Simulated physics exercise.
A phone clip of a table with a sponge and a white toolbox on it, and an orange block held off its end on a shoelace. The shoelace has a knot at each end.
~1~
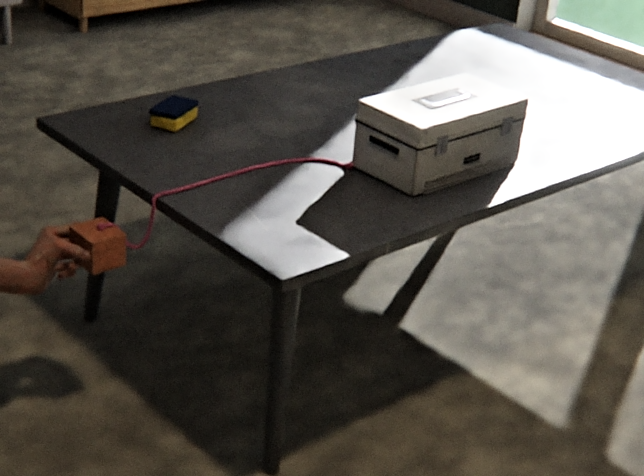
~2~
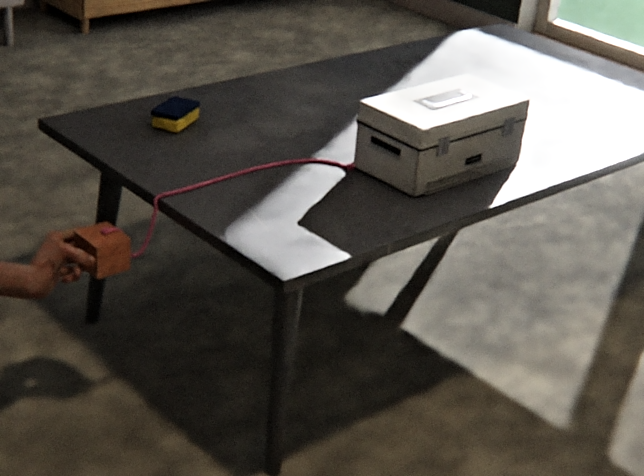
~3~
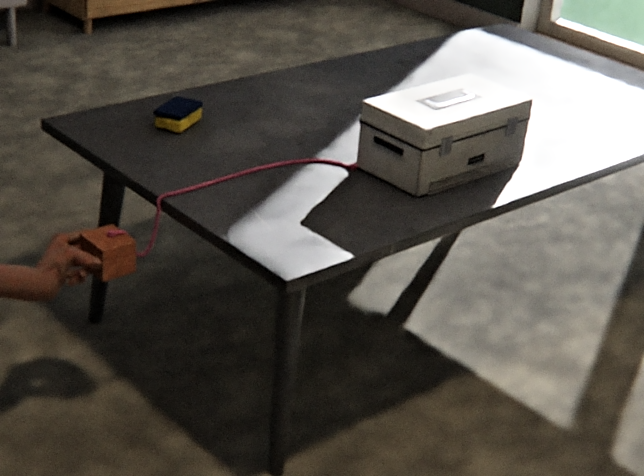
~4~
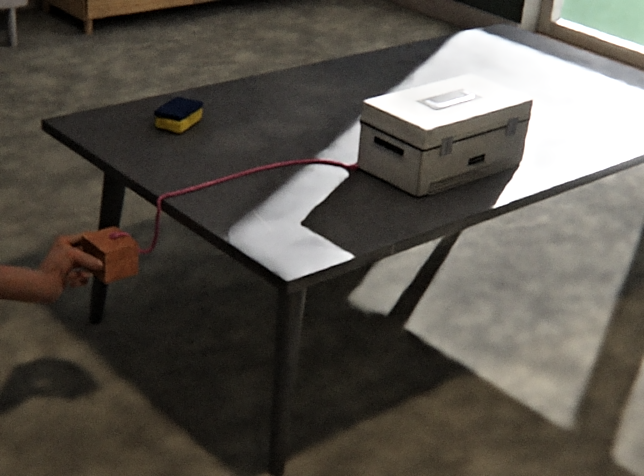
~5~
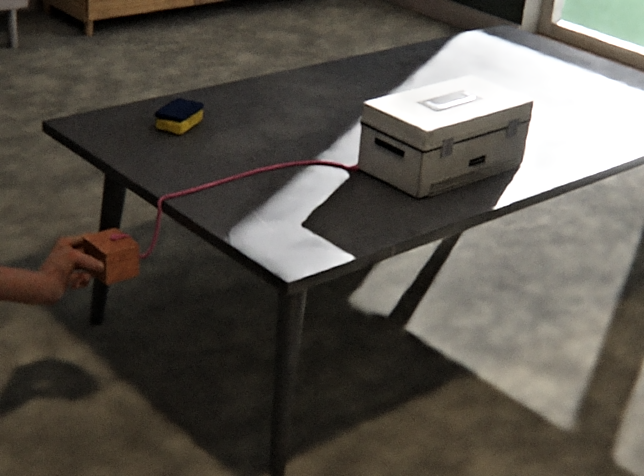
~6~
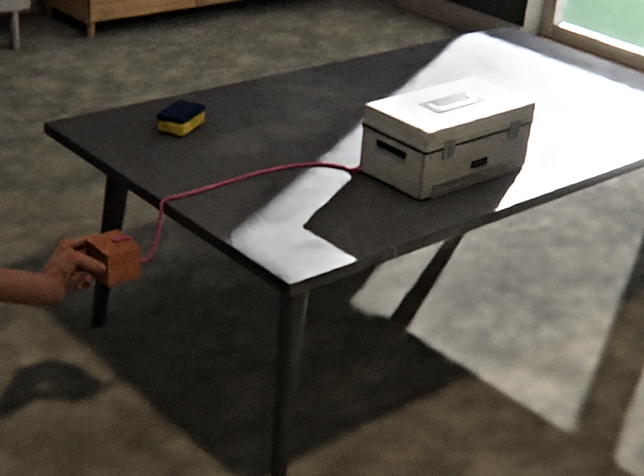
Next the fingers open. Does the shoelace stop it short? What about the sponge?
Outcome: The orange block ends up dangling; the sponge keeps its place.
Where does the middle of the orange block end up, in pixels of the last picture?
It ends at (225, 353).
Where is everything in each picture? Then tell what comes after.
Orange block (98, 246); white toolbox (445, 98); sponge (174, 104), in the first frame.
Orange block (102, 250), in the second frame.
Orange block (108, 253), in the third frame.
Orange block (110, 255); shoelace through (281, 164) (209, 184), in the fourth frame.
Orange block (111, 256); shoelace through (282, 166) (209, 186), in the fifth frame.
Orange block (113, 258); white toolbox (452, 102); sponge (181, 109); shoelace tied to the toolbox, with little slack, in the sixth frame.
Then, 0.42 s after the last picture, block below the edge near (193, 316); toolbox unmoved; sponge unmoved.
Then, 1.10 s after the last picture, block below the edge near (131, 349); toolbox unmoved; sponge unmoved.
Then, 2.00 s after the last picture, block below the edge near (135, 366); toolbox unmoved; sponge unmoved.
At rest, block below the edge near (225, 353); toolbox unmoved; sponge unmoved. The orange block swings from the edge and the sponge stays on top.
